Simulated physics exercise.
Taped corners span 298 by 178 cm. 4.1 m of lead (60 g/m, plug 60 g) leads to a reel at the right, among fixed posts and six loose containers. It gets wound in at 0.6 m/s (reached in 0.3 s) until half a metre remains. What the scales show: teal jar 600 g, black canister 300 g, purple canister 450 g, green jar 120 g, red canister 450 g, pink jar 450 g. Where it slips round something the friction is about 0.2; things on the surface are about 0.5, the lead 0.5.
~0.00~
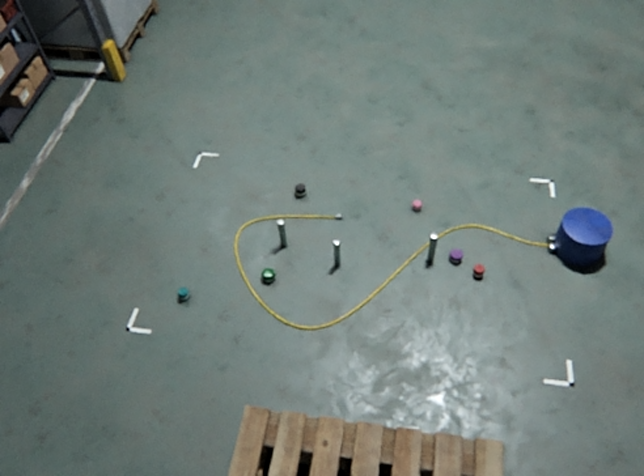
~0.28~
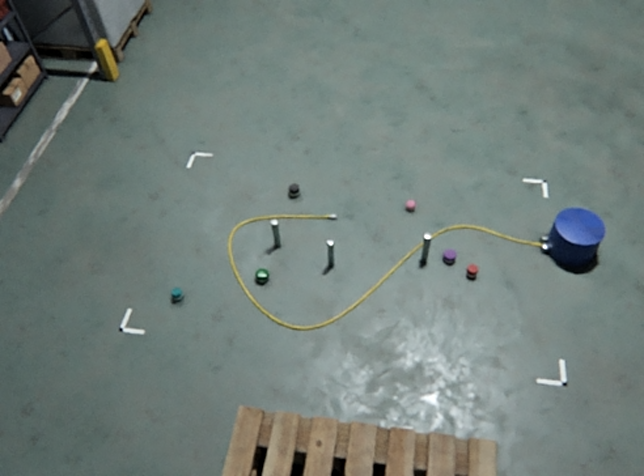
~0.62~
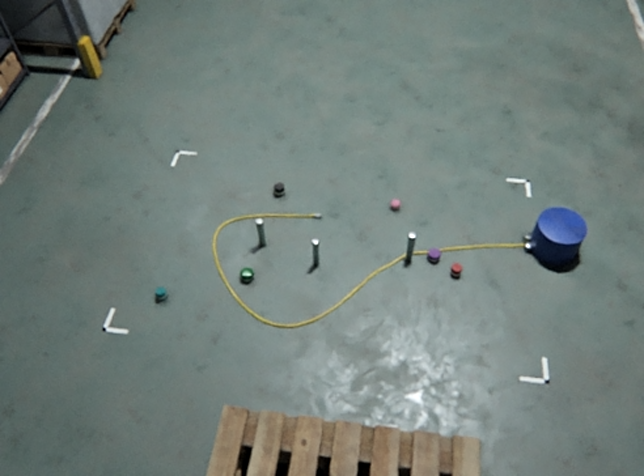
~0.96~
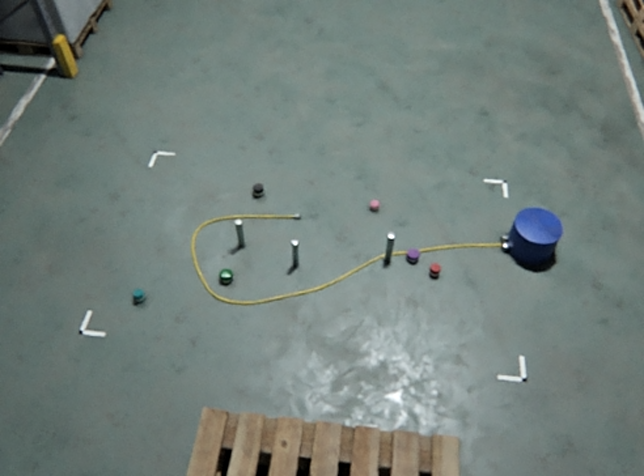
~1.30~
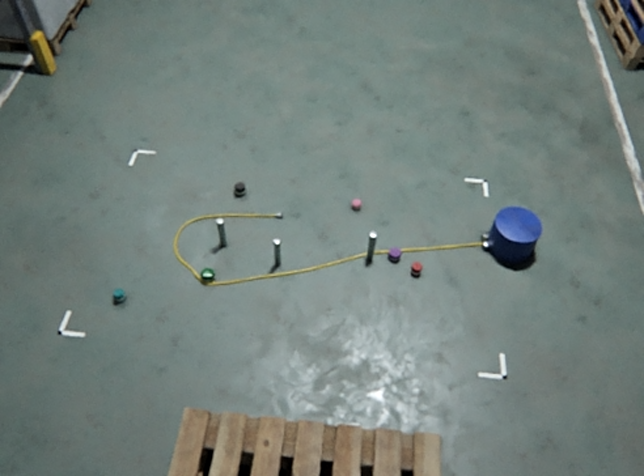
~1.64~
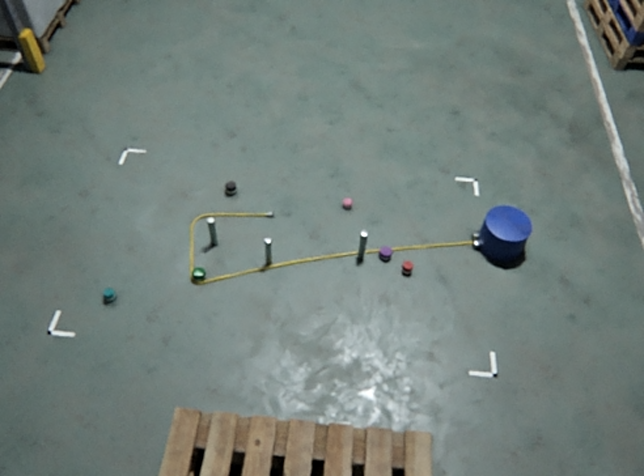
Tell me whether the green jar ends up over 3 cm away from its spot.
It does.
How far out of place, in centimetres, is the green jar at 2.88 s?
Roughly: Green jar 35 cm.
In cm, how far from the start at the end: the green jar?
Roughly green jar 40 cm.
At 2.9 s, plug at (264, 217); green jar 33 cm off its start.
At 4.1 s, plug at (239, 270); green jar 38 cm off its start.
At 5.4 s, plug at (339, 255); green jar 38 cm off its start at (240, 243).
At 6.6 s, plug at (417, 244); green jar 38 cm off its start.
At 7.4 s, plug at (417, 244); green jar 38 cm off its start at (240, 243).
